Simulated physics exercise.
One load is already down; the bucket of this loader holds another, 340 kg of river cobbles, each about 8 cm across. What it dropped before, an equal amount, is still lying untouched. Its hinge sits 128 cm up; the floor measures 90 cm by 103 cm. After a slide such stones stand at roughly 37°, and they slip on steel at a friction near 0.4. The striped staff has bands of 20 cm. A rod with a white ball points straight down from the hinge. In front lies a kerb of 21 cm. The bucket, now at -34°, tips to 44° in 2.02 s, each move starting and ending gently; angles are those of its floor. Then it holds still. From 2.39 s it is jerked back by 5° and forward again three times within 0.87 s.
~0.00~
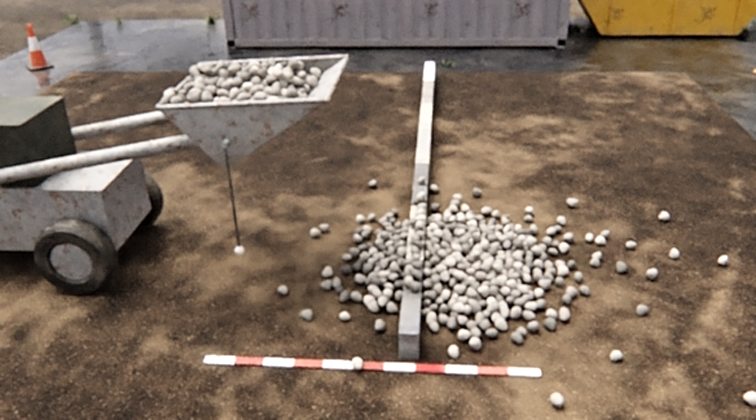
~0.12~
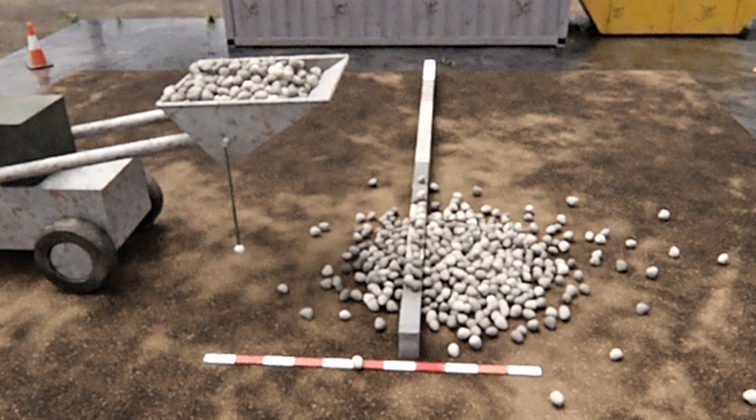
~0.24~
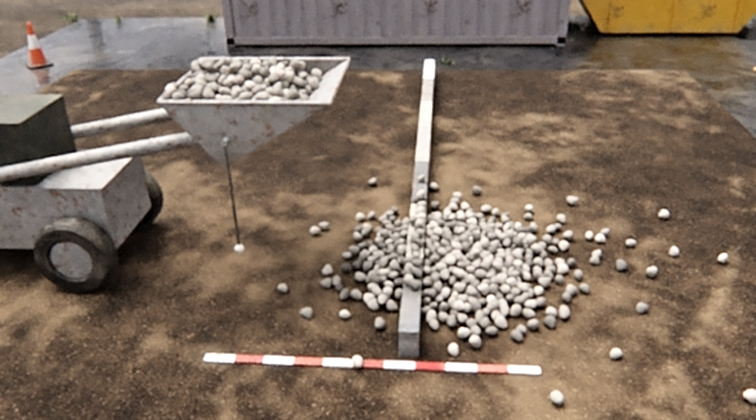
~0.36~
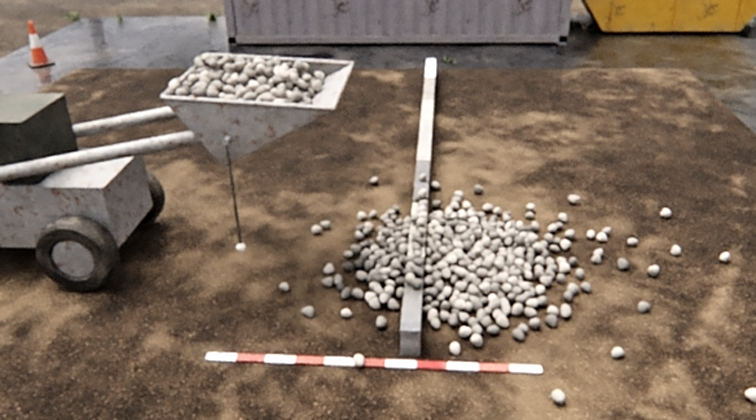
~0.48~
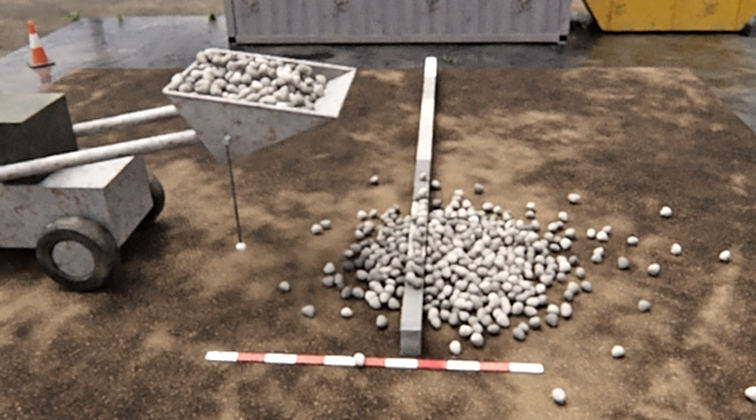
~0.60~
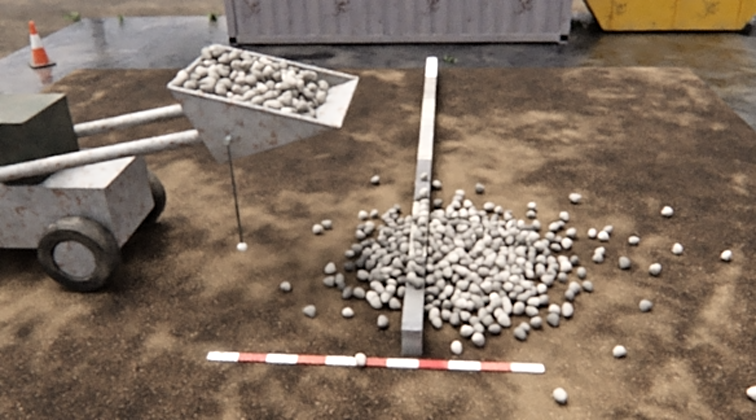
The loader's raised bucket, heaped with rounded grey stones, at first barely moves, then tilts steadily back toward the machine, its right-hand lip rising. The stones inside shift left and mound up near the back, while the scattered pile around the pale kerb, behind the red-and-white staff, lies still.
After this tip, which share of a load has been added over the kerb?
About 1 per cent.
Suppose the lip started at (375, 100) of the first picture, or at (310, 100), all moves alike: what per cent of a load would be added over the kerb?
About 25 and 0 per cent.
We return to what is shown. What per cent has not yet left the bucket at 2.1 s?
Roughly 10 per cent is still inside.
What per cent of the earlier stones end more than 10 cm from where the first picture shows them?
About 5 per cent.
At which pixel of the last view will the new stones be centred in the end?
Their middle is at about (366, 250).
After 1.5 s the floor is at 32°; in per cent of one load, 92 in the bucket, 30 on this side of the kerb, 78 over the kerb; the foremost stones are at (691, 275).
After 2.1 s the floor is at 44°; in per cent of one load, 11 in the bucket, 112 on this side of the kerb, 78 over the kerb; the foremost stones are at (691, 275).
After 3.7 s the floor is at 44°; in per cent of one load, 0 in the bucket, 122 on this side of the kerb, 78 over the kerb; the foremost stones are at (691, 275).
After 6.2 s the floor is at 44°; in per cent of one load, 0 in the bucket, 122 on this side of the kerb, 78 over the kerb; the foremost stones are at (691, 275). Net gain over the kerb, 1.
